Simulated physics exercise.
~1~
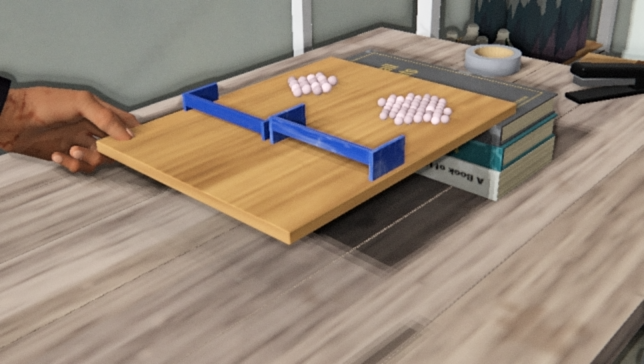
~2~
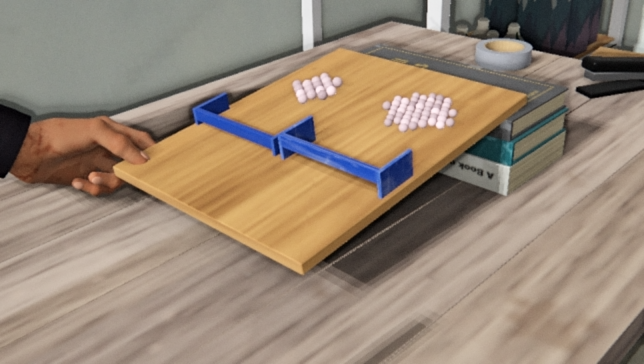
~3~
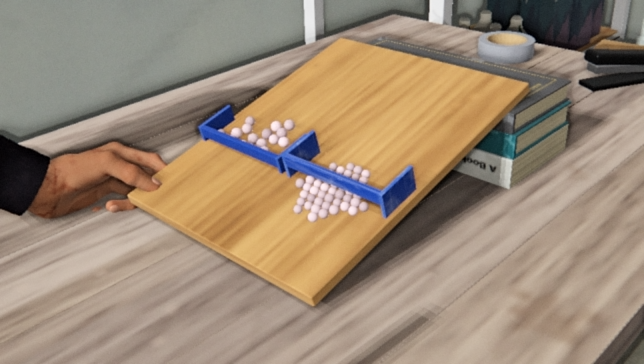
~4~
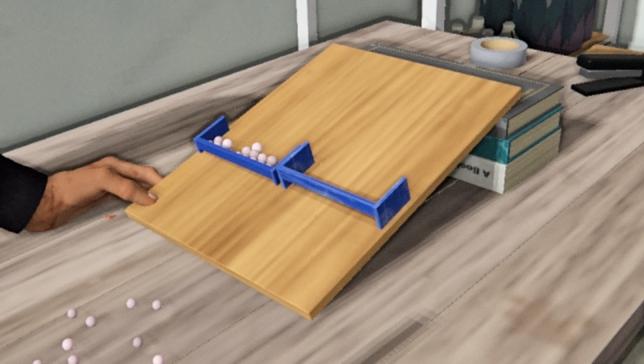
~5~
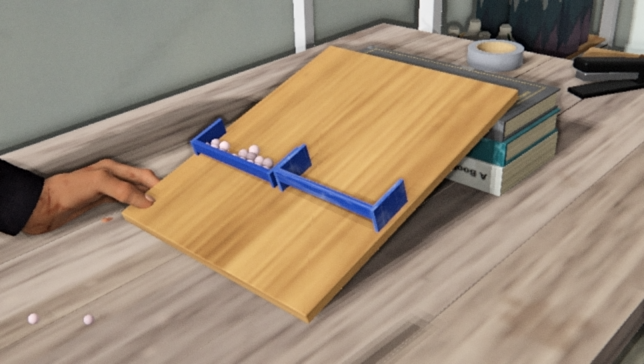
A hand at the left lowers the free end of a wooden board on a streaky grey-brown tabletop, seen from above at a slight sway, its far end propped on stacked books near a roll of tape. Two heaps of small pale pink balls sit high on the board, each facing a blue bar. As the slope steepens, both heaps slide down toward the bars. The nearer heap slips under its bar, rolls off the board and scatters across the table at lower left. The farther heap stays gathered behind its bar as the board rests tilted, the hand still at its end.
